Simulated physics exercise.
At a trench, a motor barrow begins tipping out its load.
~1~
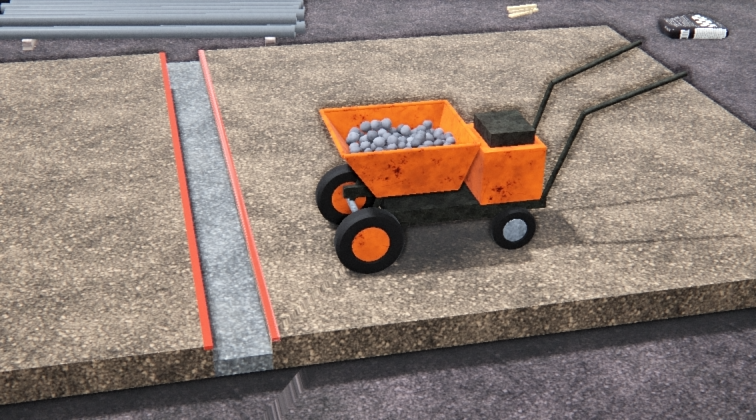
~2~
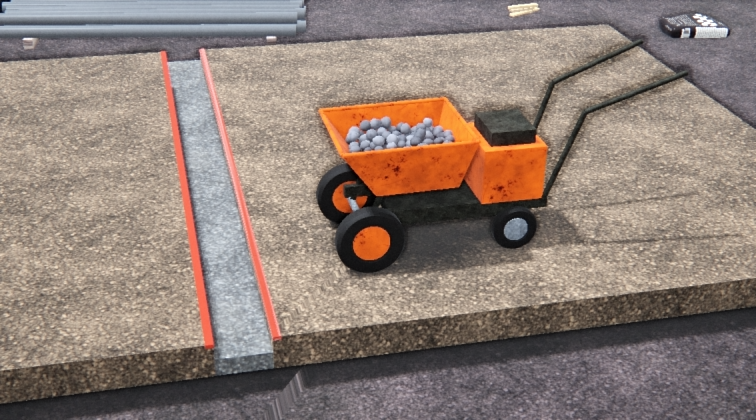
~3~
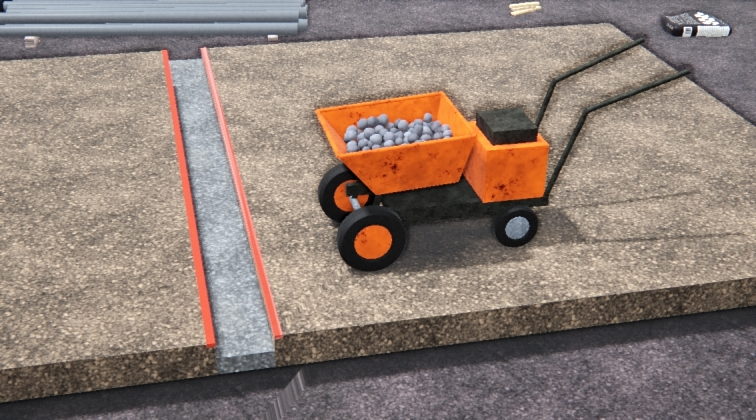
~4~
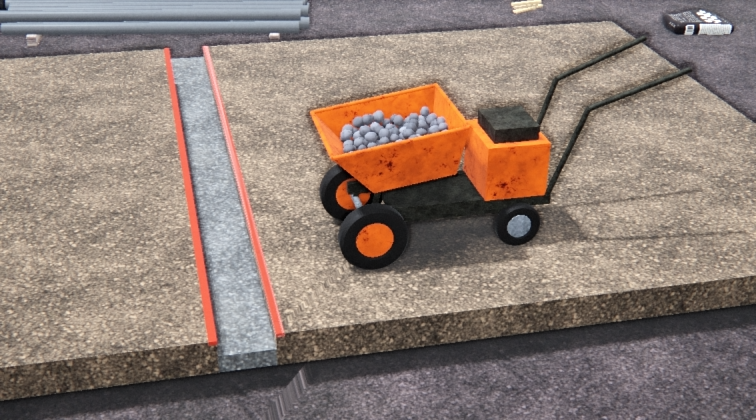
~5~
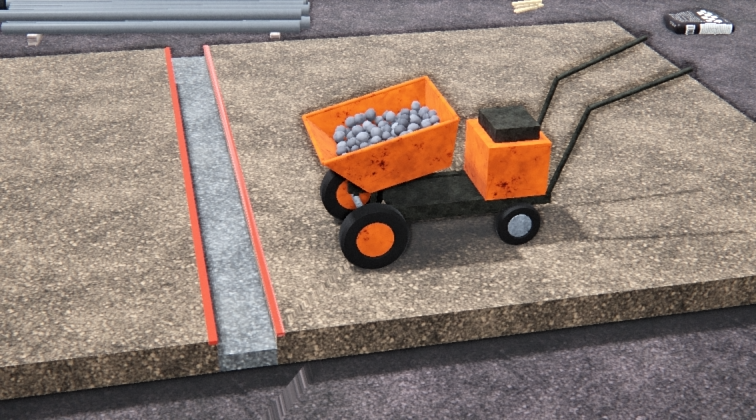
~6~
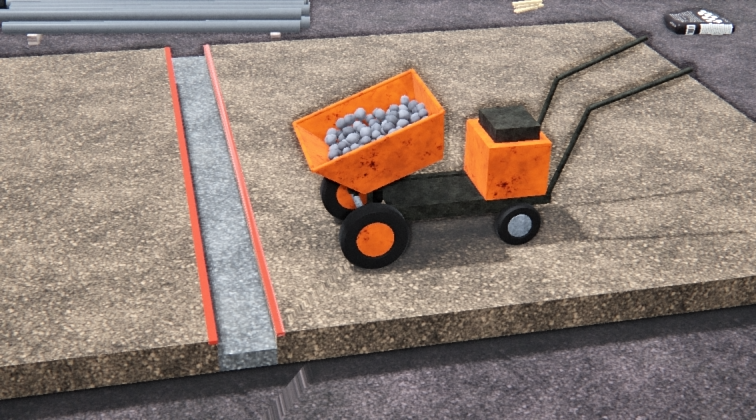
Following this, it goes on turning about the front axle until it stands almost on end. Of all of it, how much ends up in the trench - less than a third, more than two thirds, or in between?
Amount in the trench: High, above two thirds.
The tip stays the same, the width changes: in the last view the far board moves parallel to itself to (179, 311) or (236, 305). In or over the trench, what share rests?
Roughly 90 % first, 50 % second.
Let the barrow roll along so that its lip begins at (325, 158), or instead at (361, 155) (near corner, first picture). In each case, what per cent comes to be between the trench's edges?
Close to 80 in a hundred, and close to 70 in a hundred.
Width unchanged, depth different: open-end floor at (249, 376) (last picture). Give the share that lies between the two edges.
Roughly 100 in a hundred.
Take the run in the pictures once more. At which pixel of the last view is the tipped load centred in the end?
Roughly pixel (235, 258).
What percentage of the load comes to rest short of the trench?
About 10 %.
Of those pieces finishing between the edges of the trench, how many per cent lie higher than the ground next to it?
30 %, roughly.
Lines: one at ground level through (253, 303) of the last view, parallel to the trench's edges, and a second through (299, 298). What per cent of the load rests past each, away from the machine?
Estimate, first then second: 60 %, 100 %.
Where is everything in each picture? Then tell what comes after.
The first frame shows lip of the skip at (344, 156), level; top of the load at (402, 147), round cobbles; first edge of the trench at (268, 306); far edge at (203, 313), the trench over half as wide as the skip, and shallow for its width.
The second frame shows lip of the skip at (343, 156), tipped barely; top of the load at (402, 145).
The third frame shows lip of the skip at (339, 157), tipped barely; top of the load at (413, 139).
The fourth frame shows lip of the skip at (333, 159), tipped a little; top of the load at (421, 134).
The fifth frame shows lip of the skip at (324, 163), tipped clearly; top of the load at (413, 129).
The sixth frame shows lip of the skip at (313, 171), tipped clearly; top of the load at (402, 125); first edge of the trench at (272, 301); far edge at (208, 308).
Soon after the last picture, skip tipped steeply; all in the skip.
A little later, skip tipped right over; most in the skip; a stray few short of the trench; a small part in or heaped over the trench; a stray few falling.
Later still, skip tipped right over; about a quarter in the skip; a stray few short of the trench; most in or heaped over the trench; a stray few beyond it.
By the end, skip tipped right over; a stray few in the skip; a small part short of the trench; most in or heaped over the trench; a small part beyond it.
